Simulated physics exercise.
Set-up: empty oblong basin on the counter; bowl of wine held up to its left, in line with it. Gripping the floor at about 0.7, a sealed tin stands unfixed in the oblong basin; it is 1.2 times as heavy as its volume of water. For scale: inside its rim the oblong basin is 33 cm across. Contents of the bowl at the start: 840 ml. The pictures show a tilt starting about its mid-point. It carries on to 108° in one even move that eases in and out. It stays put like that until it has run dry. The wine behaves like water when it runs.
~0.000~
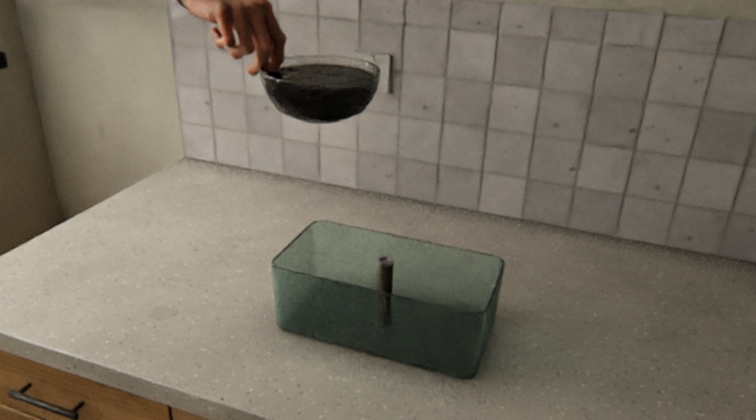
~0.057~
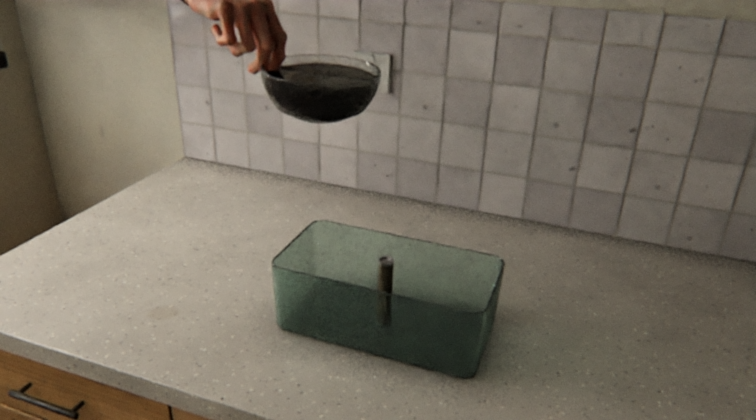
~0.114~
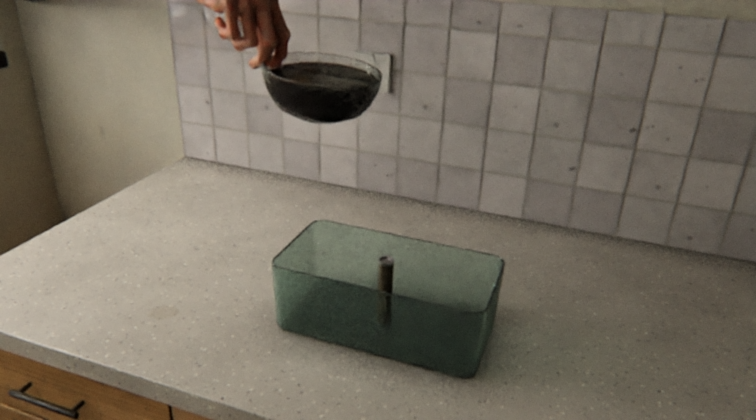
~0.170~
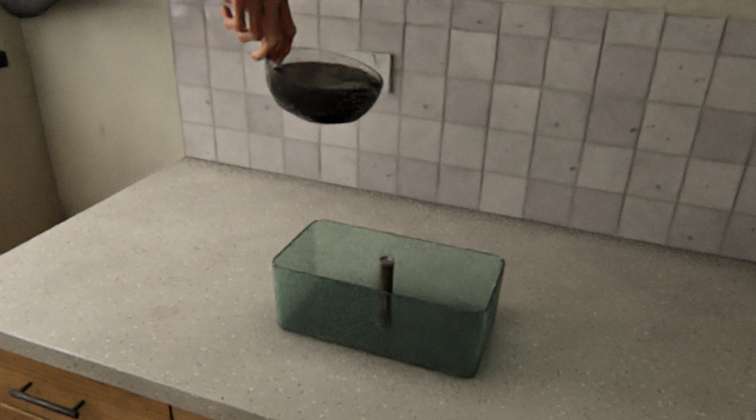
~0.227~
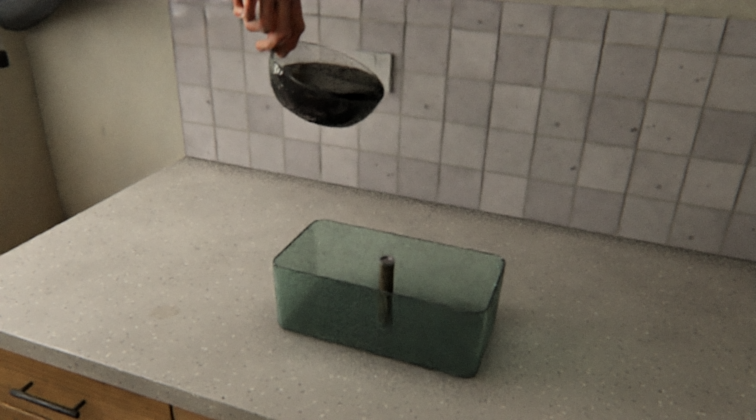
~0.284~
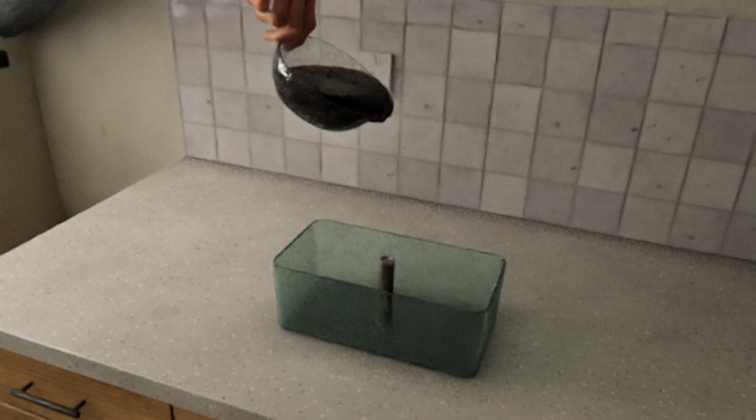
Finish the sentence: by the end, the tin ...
By the end, the tin has toppled.
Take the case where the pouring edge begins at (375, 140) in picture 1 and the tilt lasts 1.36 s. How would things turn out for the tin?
Then the tin remains standing.
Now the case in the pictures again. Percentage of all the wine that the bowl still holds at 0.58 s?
Close to 10 in a hundred.
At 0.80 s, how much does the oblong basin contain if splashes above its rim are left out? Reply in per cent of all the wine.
Roughly 90 per cent.
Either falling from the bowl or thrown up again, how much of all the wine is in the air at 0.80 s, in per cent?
Some 10 % is up in the air.
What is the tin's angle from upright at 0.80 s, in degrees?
It sits at roughly 15°.
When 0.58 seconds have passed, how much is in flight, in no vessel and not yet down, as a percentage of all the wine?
Around 60 percent.
Then, 0.58 s in, the tilt is 92° and 9 per cent is still to pour; the tin stands where it began.
Then, 0.80 s in, the tilt is 108° and 0 per cent is still to pour; the tin leans 15°.
Then, 1.03 s in, the tilt is 108° and 0 per cent is still to pour; the tin lies on its side.
Then, 1.28 s in, the tilt is 108° and 0 per cent is still to pour; the tin lies on its side.
Finally, the tin lies on its side.
